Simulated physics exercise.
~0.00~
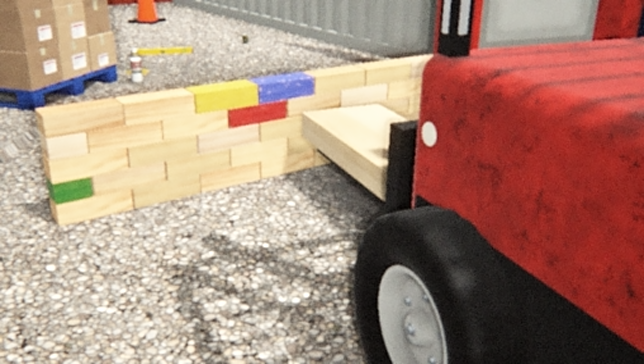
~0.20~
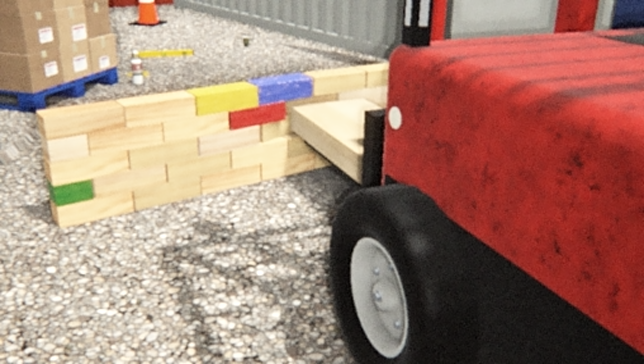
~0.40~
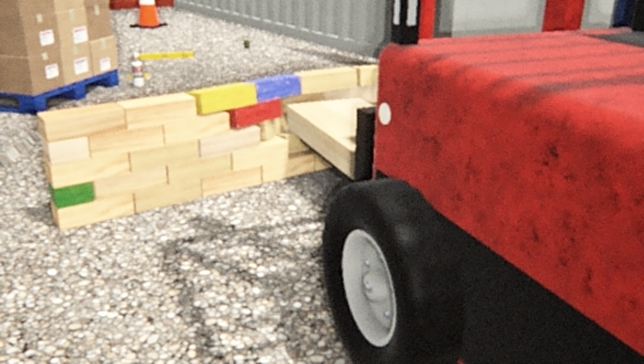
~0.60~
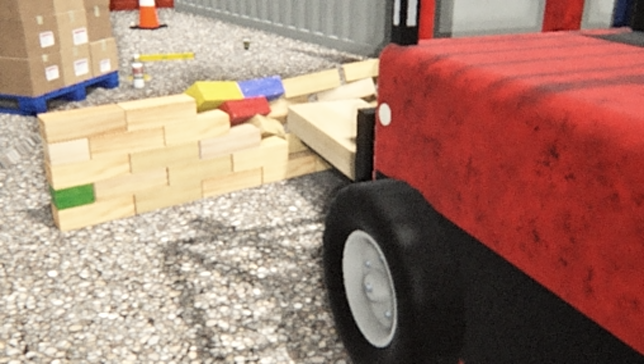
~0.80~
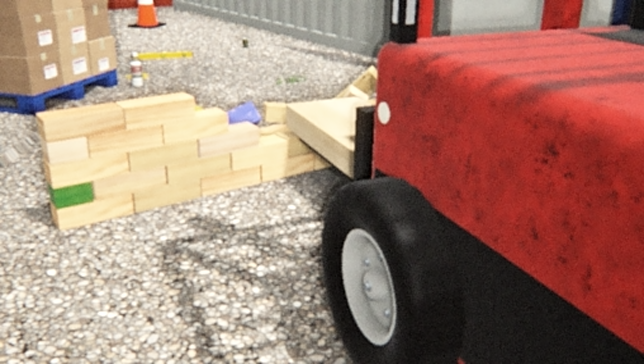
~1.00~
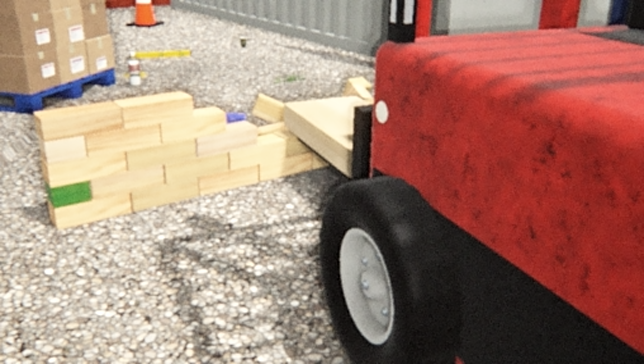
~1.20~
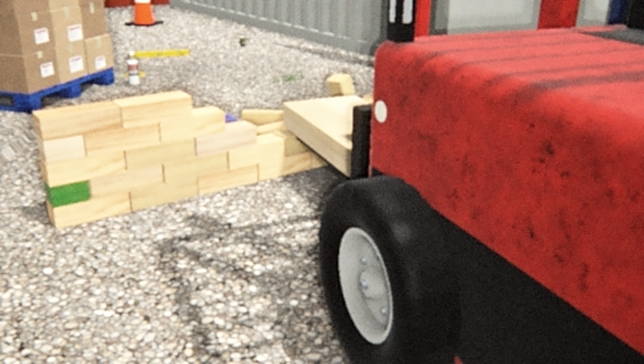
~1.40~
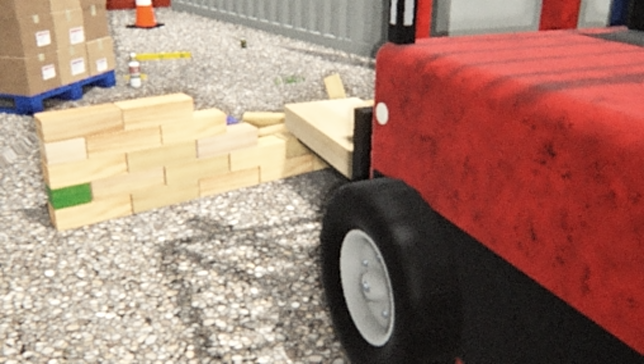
Red lift truck pushing a pale block into a low wooden wall, toppling coloured top pieces behind it, left side still standing.
